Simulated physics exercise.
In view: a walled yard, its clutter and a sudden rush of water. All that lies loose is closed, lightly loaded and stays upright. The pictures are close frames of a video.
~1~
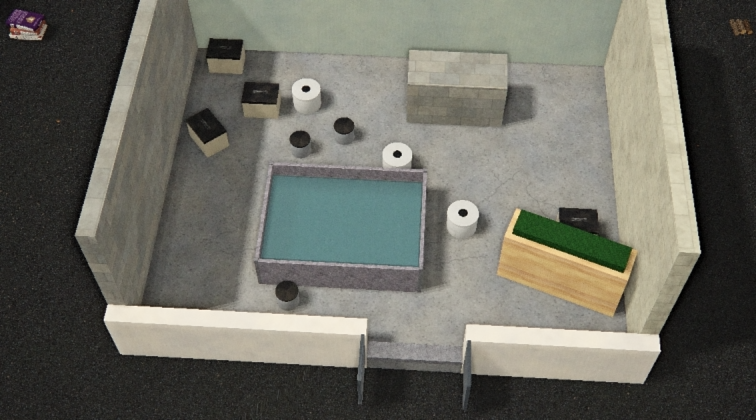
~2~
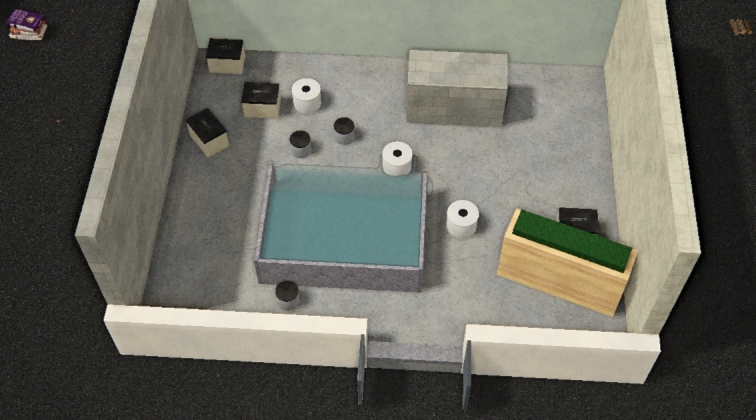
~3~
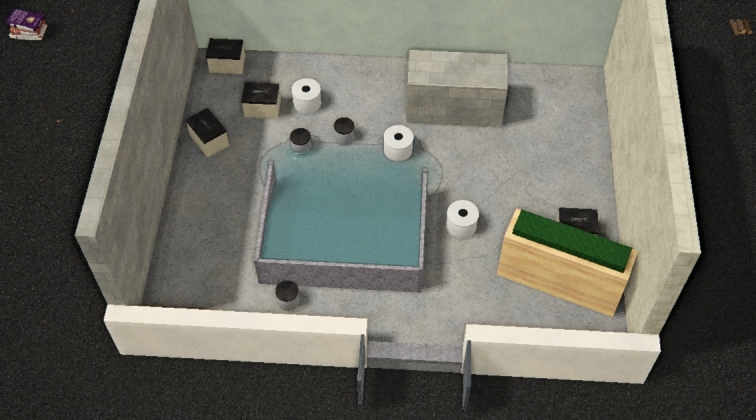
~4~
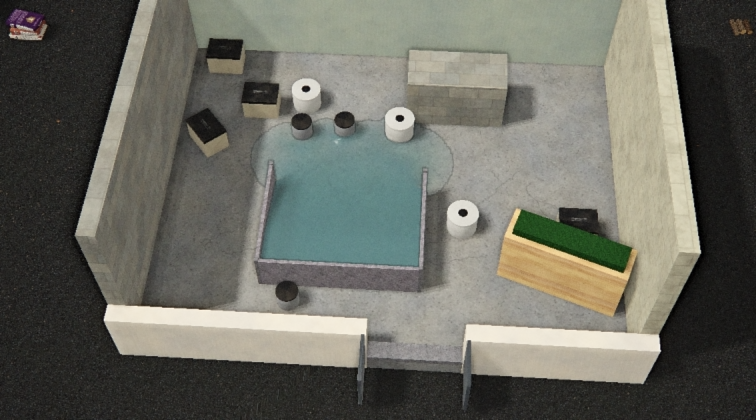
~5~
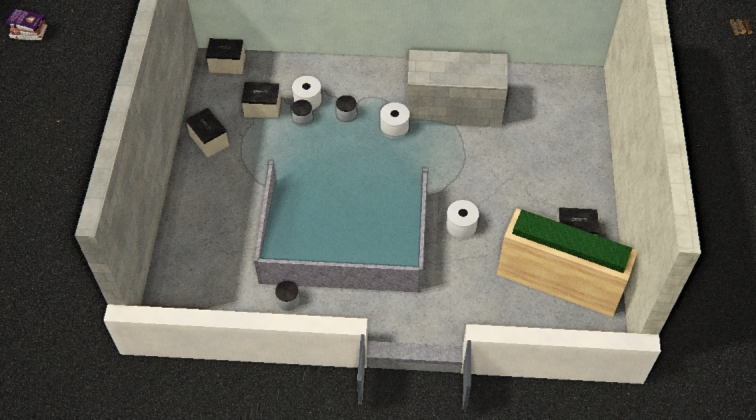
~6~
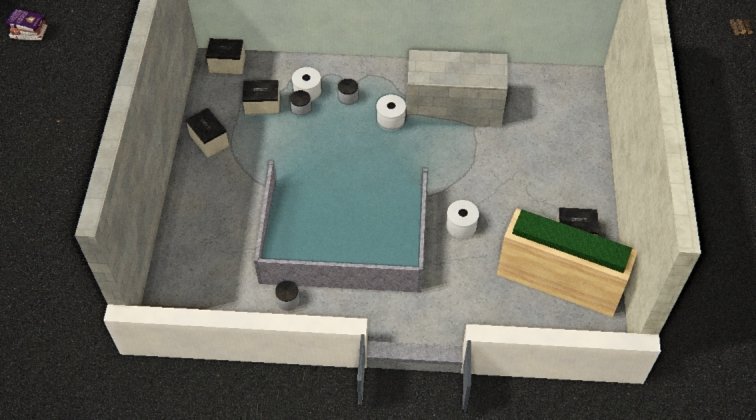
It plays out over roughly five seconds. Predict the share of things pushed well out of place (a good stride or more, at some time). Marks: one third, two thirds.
Share: At least two thirds.
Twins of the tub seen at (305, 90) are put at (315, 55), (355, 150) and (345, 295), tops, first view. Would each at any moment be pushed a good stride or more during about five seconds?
In turn: Shifted that much, shifted that much, not that far.
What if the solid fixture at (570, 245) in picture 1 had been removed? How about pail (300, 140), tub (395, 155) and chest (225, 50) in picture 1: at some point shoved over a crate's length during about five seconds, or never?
One after the other: Yes, pushed that far, pushed that far.
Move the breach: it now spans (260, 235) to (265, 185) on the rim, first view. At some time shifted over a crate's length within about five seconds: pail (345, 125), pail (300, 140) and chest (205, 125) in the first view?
As listed: Short of that, under that, moved that far.
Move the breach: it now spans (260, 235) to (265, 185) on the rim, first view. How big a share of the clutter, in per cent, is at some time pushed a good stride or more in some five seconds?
Some 50 per cent.
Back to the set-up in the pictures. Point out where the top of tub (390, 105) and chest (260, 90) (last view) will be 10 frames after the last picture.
Around (416, 54) and (236, 42).
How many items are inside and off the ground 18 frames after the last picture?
The number is 6.
A moment on, 4 of 10 are well off their spots; 3 afloat.
Next, 5 of 10 are well off their spots; 6 afloat.
Later, 6 of 10 are well off their spots; 6 afloat.
In the end, 6 of 10 are well off their spots, and 7 have been at some point; 8 afloat.
